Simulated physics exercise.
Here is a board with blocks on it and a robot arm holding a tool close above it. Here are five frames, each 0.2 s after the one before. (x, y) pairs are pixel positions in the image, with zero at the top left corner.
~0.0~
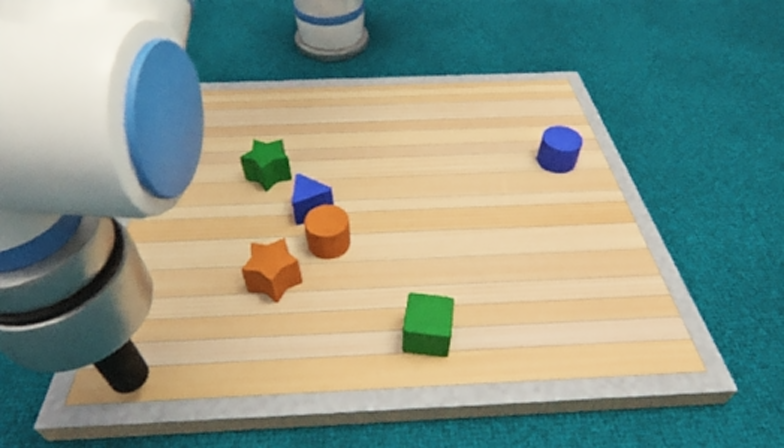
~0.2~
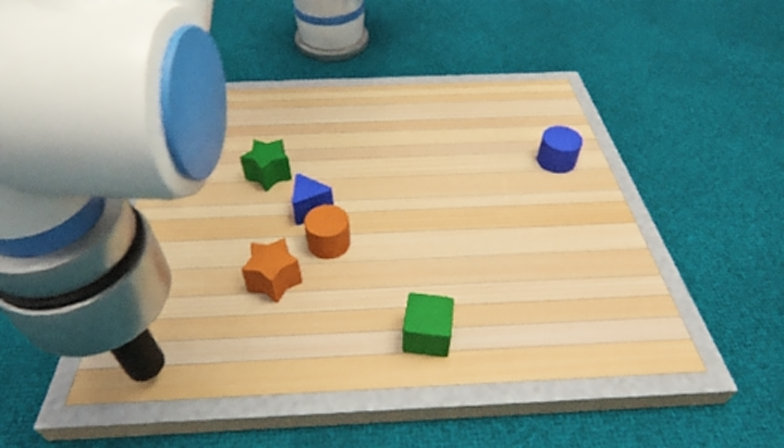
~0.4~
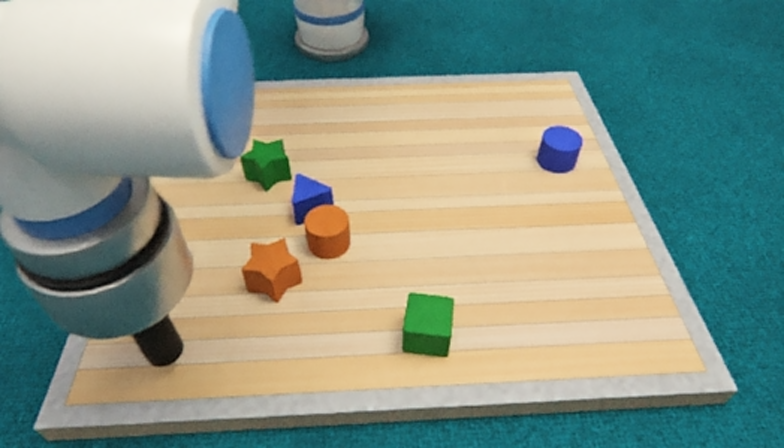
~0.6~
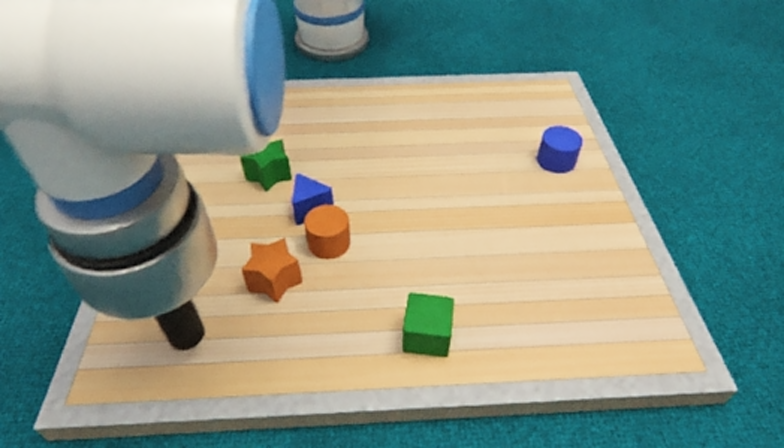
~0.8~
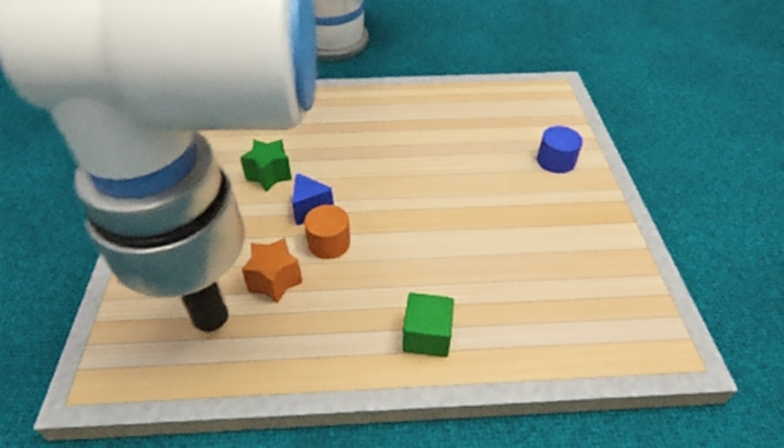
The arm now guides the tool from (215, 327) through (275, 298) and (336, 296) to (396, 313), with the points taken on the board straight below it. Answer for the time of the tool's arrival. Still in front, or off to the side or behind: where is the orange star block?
The orange star block won't stay at the front of the tool.
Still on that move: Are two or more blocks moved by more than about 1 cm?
No, that is not how it ends up.
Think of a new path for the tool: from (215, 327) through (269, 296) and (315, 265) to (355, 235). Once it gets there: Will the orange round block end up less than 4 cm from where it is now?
No - that is not the case.
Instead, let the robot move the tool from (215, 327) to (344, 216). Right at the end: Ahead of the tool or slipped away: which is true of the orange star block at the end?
I'm fairly sure the orange star block rides along ahead of the tool to the very end.
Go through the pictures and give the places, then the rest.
Tool's lower end at (130, 377); orange star block at (269, 257); orange round block at (327, 220); green square at (429, 313), in the first frame.
Tool at (146, 365); blocks still, in the second frame.
Tool at (165, 351); blocks still, in the third frame.
Tool at (187, 335); blocks still, in the fourth frame.
Tool at (211, 318); orange star block at (269, 257); orange round block at (327, 220); green square at (429, 313), in the fifth frame.
The first path, step by step. One third of the way, tool at (273, 288); orange star block at (282, 247).
Two thirds of the way, tool at (336, 287); orange star block at (293, 243), turned 40° anticlockwise; orange round block at (329, 215).
At the end, tool at (396, 303); orange star block at (293, 243), turned 40° anticlockwise; orange round block at (329, 215); green square at (433, 315).
